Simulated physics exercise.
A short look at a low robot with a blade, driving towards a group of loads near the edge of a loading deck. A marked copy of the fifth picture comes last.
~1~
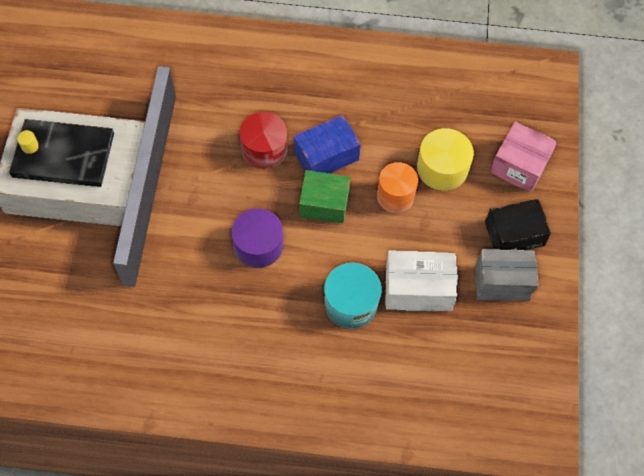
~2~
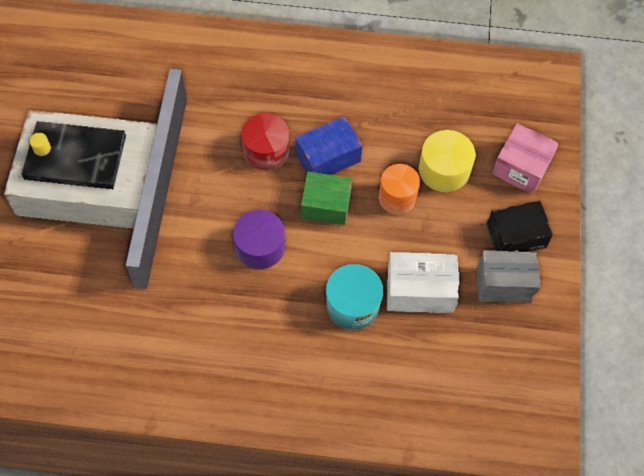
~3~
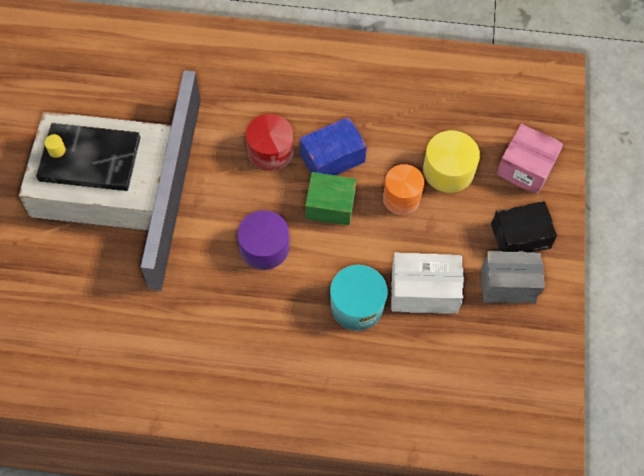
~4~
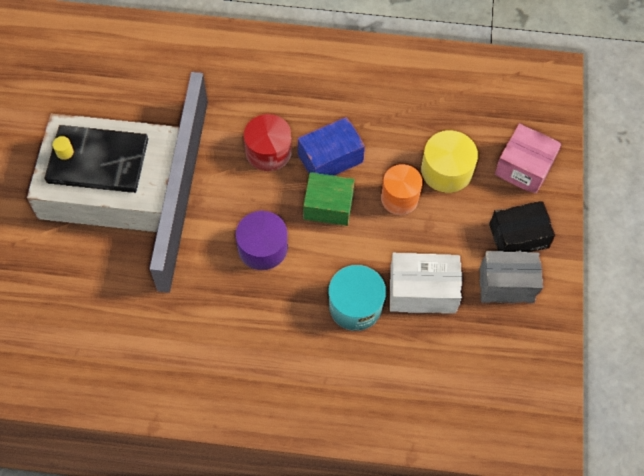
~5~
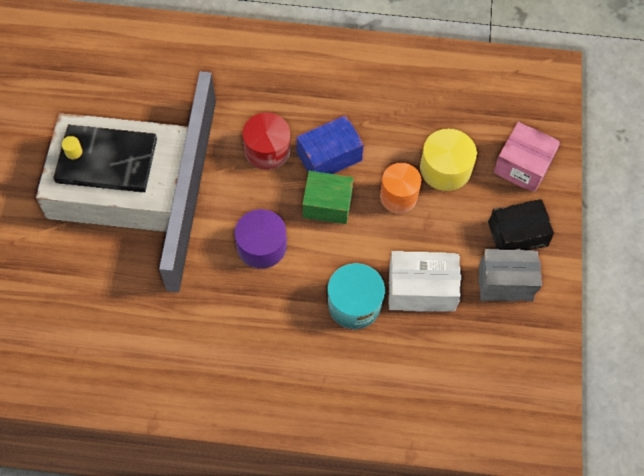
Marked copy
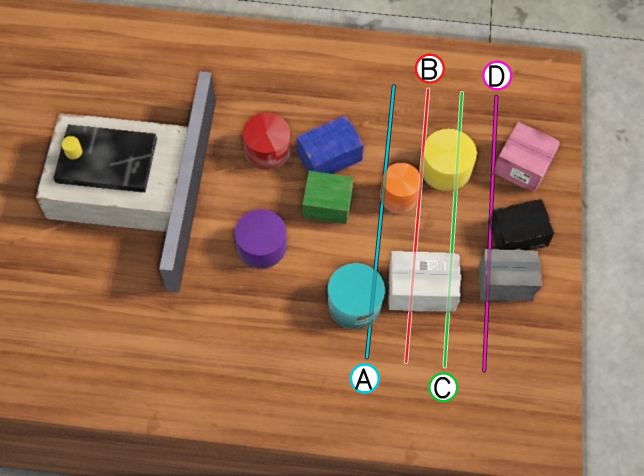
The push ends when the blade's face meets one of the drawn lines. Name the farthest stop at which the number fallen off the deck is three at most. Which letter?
The farthest such stop is D.
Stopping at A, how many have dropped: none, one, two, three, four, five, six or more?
The count is none.
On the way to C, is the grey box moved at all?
Yes.
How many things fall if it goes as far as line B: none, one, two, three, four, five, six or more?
In all, none.
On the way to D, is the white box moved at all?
Yes.
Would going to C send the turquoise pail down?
No.
On the marked copy, A at (381, 213); B at (418, 217); C at (454, 220); D at (491, 224).
Taking D. A third of the way, robot (222, 170); red canister (333, 149); blue crate (390, 156).
Two thirds of the way, robot (333, 181); pink parcel (558, 155); grey box (540, 272).
When it is over, robot (418, 190); grey box over the edge; pink parcel over the edge; three fallen.
As for the rest, A is within the limit but short; B is within the limit but short; C is within the limit but short.
